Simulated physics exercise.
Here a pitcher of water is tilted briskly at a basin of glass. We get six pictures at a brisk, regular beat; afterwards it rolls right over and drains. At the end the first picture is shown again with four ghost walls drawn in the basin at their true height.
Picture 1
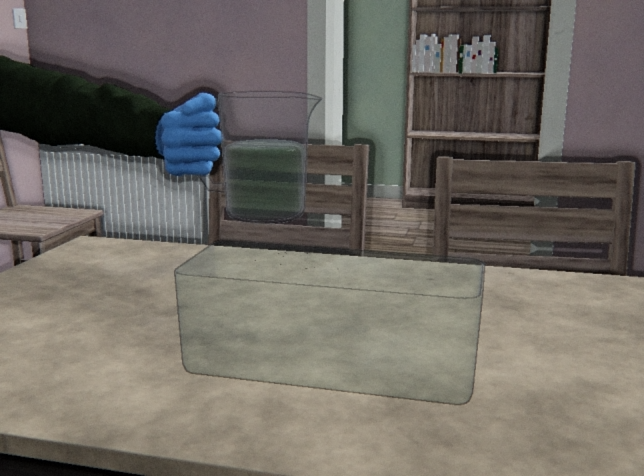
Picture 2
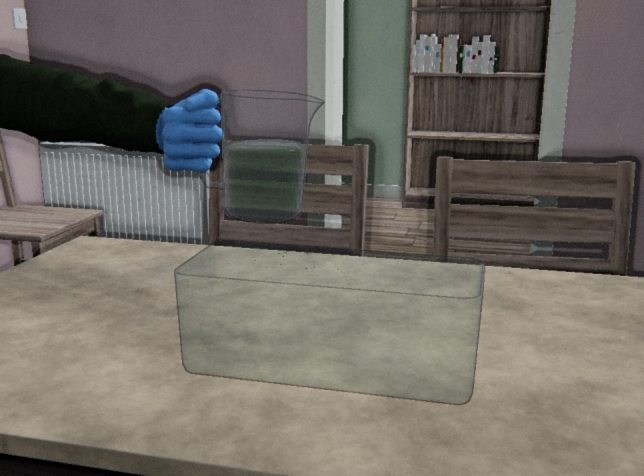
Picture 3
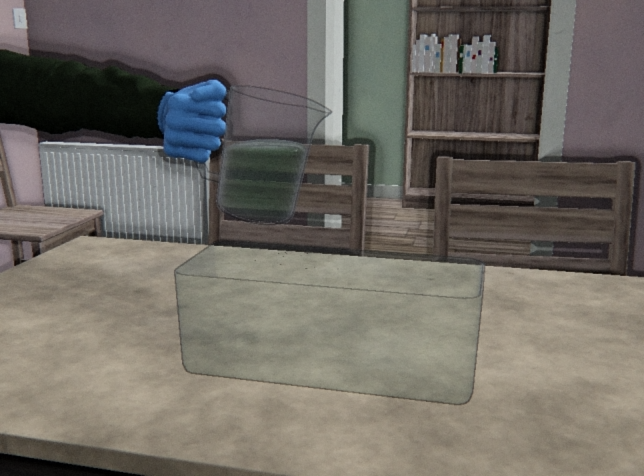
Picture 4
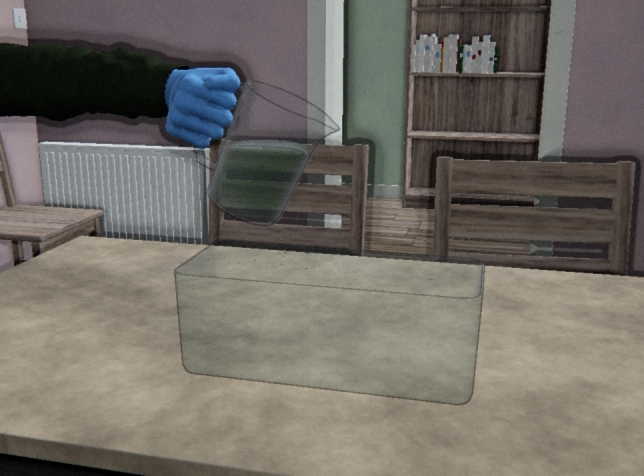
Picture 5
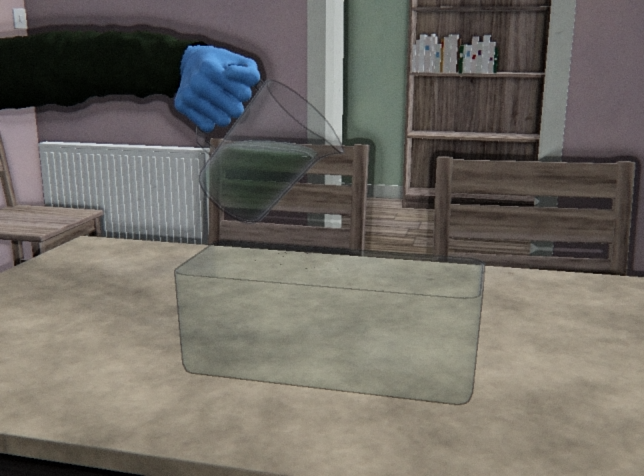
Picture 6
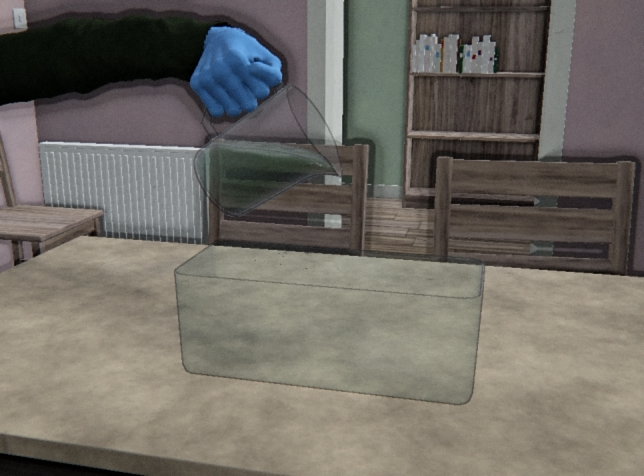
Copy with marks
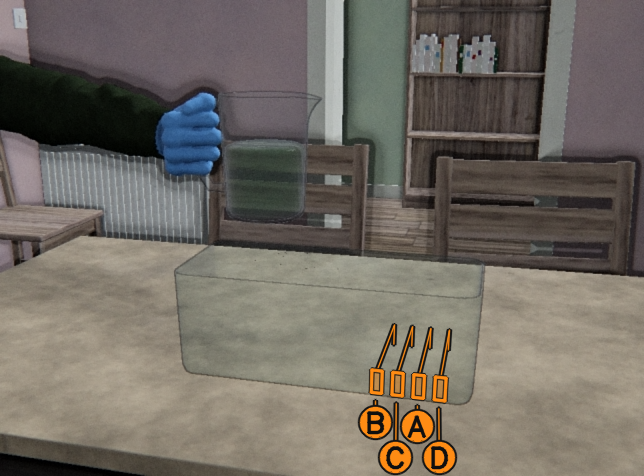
A blue-gloved hand tilting a clear pitcher of water steadily to the right above a glass basin on a table.
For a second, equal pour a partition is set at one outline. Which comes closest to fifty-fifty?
B beats the others.
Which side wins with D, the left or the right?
More ends on the left.
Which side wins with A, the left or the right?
The left one.
On the marked copy, A at (417, 405); B at (375, 400); C at (396, 403); D at (438, 408).
For position A, about 87 % ends left of the wall and 10 % right of it; 4 % is lost outside.
For position B, about 40 % ends left of the wall and 58 % right of it.
For position C, about 83 % ends left of the wall and 15 % right of it.
For position D, about 83 % ends left of the wall and 14 % right of it; 3 % is lost outside.
